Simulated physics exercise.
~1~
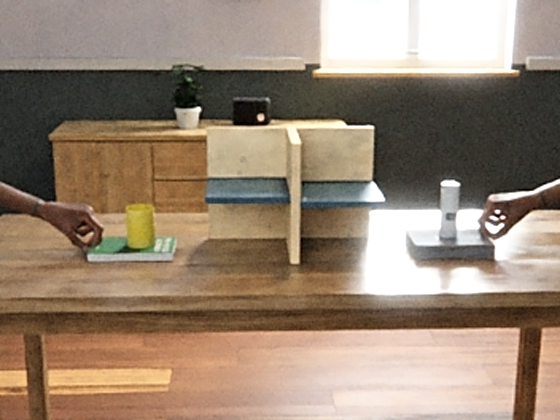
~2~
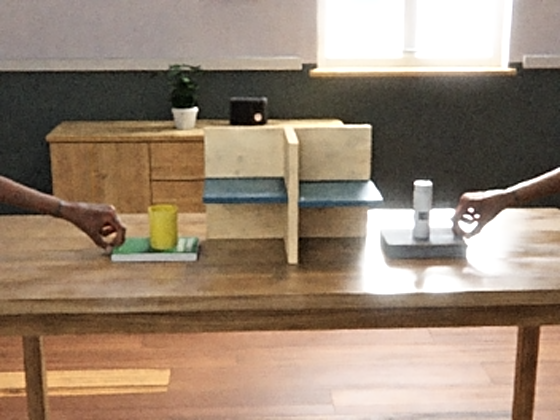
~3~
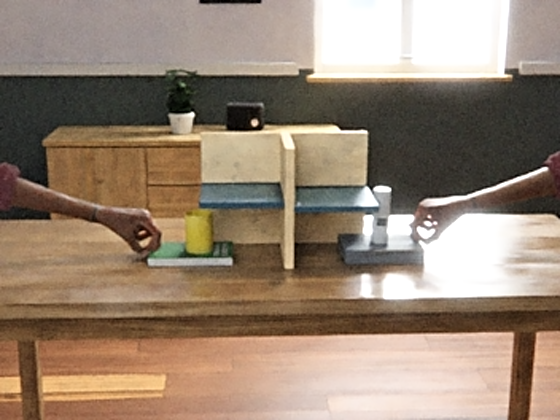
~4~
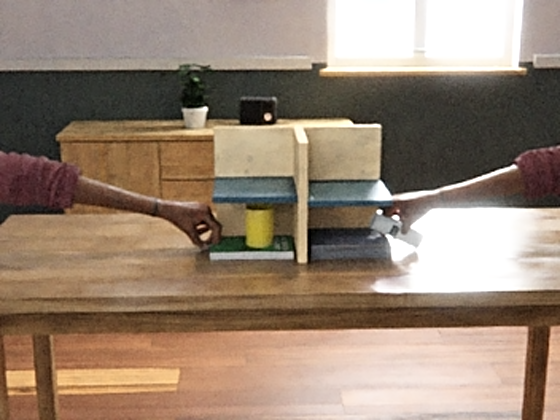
In a room with a bright window, a slightly swaying camera faces a wooden table holding a pale wooden rack with a blue shelf on each side of its upright divider. On the left, a yellow beaker stands on a green book, and on the right, a white shaker stands on a grey board. A hand at each side slowly pushes its load inward, with both vessels riding upright. As they reach the rack, the beaker slips beneath the left shelf untouched. The shaker tilts back at the right shelf's edge and ends up knocked over near the hand, while the board slides underneath.
